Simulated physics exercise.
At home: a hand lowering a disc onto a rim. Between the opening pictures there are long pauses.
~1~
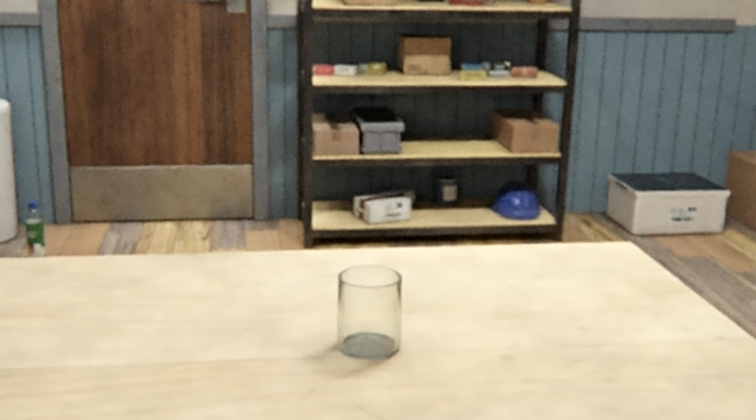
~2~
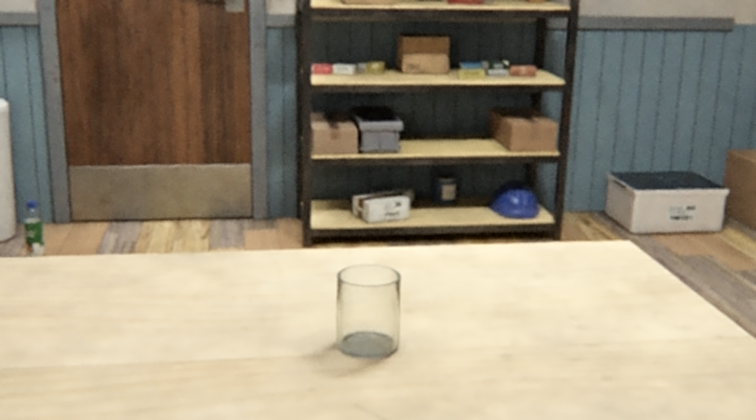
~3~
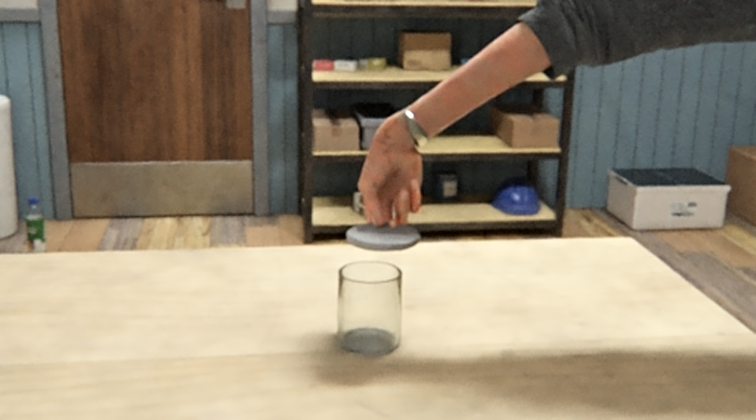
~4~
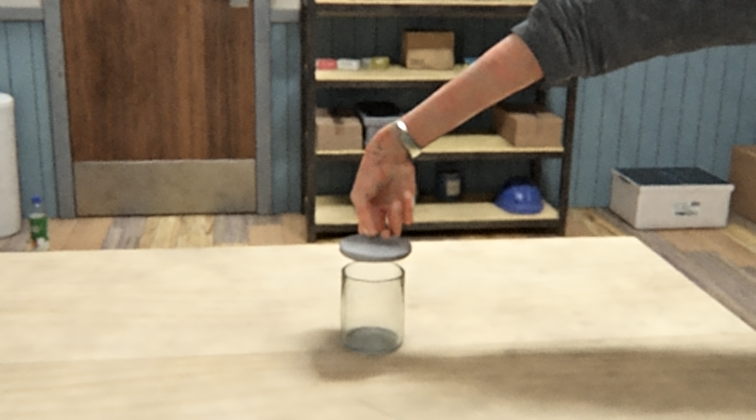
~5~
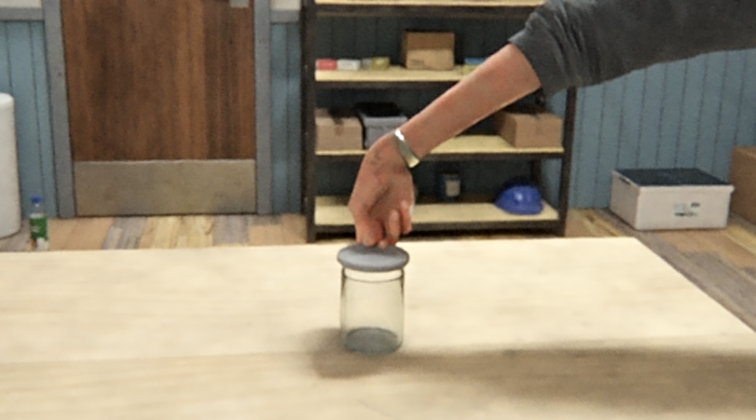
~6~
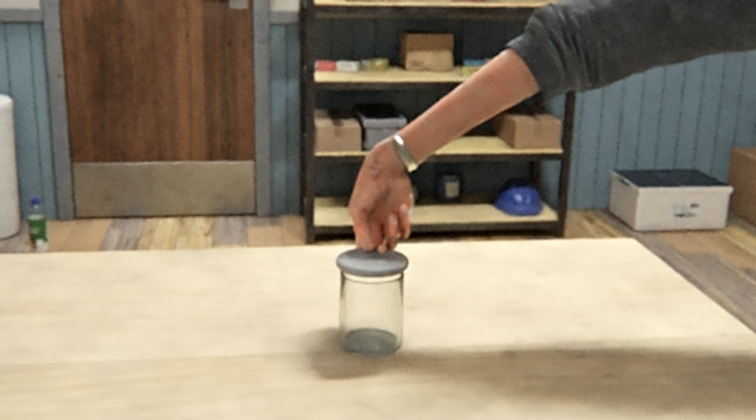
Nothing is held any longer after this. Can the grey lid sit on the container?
As it turns out, the grey lid rests on the rim.
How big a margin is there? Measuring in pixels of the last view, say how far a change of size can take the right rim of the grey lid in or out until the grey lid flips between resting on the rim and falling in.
Looks like close to 8 pixels, moving left.
Then, 0.10 s later than the last frame, grey lid moving near (372, 268).
Then, 0.44 s later than the last frame, grey lid sitting on the rim near (372, 268).
When it is over, the grey lid covers the opening, near (372, 268).
